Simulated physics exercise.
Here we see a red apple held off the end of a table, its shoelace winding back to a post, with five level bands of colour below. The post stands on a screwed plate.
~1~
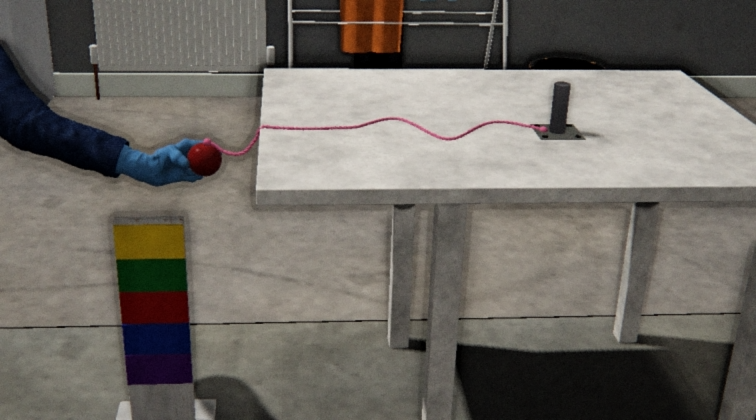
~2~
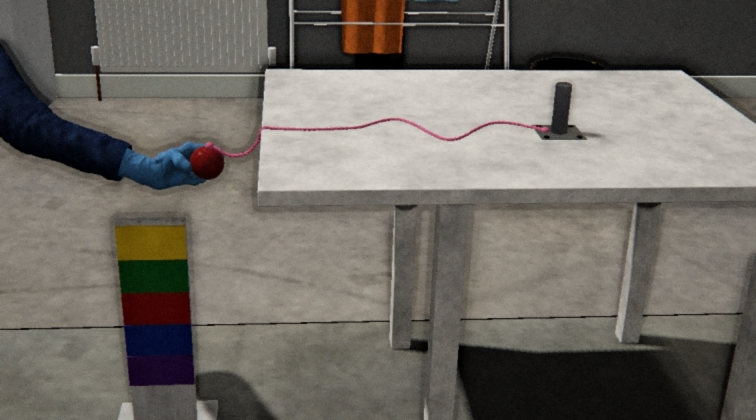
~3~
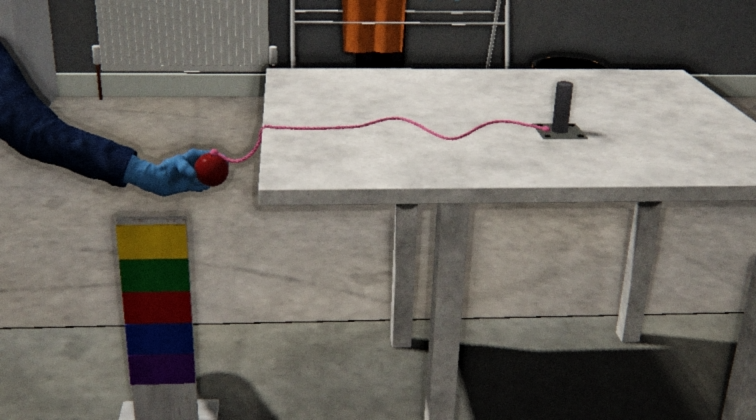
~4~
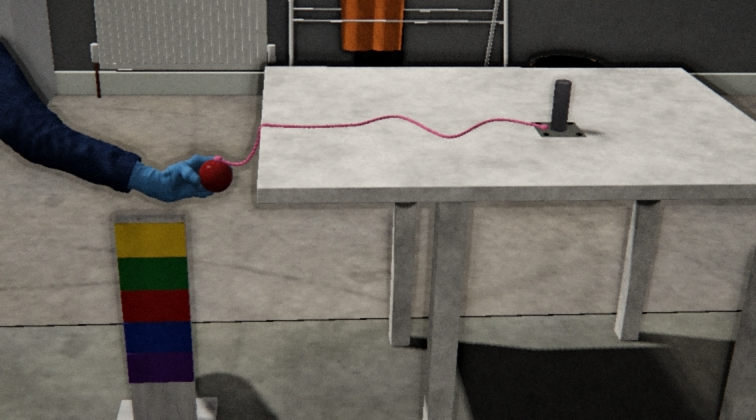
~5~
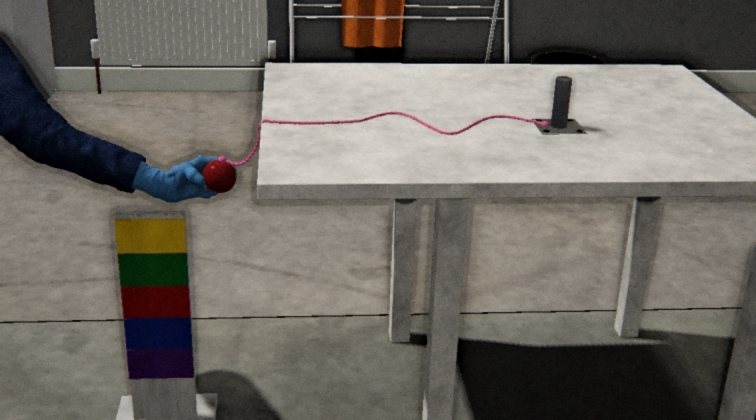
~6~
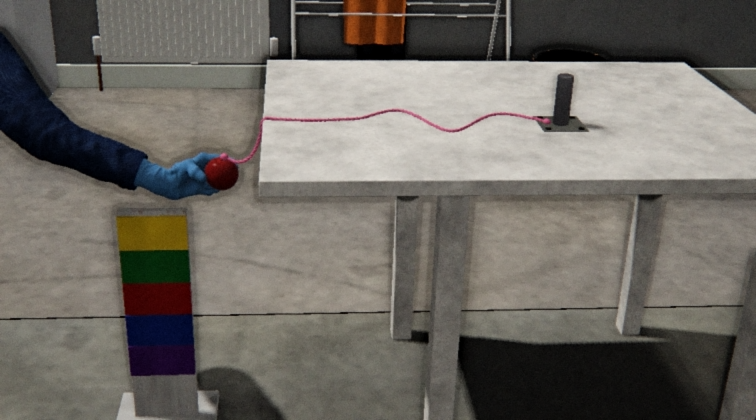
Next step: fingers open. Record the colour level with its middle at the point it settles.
Colour at middle: Green.
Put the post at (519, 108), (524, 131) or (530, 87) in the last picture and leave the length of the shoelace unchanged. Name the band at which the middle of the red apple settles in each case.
First try: Red; second try: Red; third try: Green.
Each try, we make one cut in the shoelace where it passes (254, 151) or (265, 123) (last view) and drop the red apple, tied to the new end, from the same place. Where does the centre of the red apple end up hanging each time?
Respectively (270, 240) and (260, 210).
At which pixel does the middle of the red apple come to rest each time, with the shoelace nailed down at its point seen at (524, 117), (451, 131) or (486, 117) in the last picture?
(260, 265); (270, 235); (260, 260).
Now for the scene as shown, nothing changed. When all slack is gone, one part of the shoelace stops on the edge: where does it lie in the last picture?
Roughly (338, 120).
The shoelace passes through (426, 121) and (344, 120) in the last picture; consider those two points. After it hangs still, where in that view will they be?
(379, 119) and (270, 117), approximately.
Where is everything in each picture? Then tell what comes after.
Red apple (205, 160); yellow (149, 243); green (152, 276); red (154, 308); blue (157, 340); purple (159, 370), in the first frame.
Red apple (207, 163); shoelace through (515, 124) (465, 136) (410, 123) (349, 128) (272, 129), in the second frame.
Red apple (212, 169), in the third frame.
Red apple (216, 176); shoelace through (514, 121) (464, 133) (410, 120) (348, 126) (271, 126), in the fourth frame.
Red apple (220, 176), in the fifth frame.
Red apple (222, 174); shoelace through (516, 115) (466, 127) (412, 114) (350, 119) (273, 119), in the sixth frame.
Soon after, apple near (240, 255); level with green.
After that, apple near (297, 260); level with green.
And then, apple near (272, 267); level with green.
In the end, apple near (257, 267); level with green. At green.
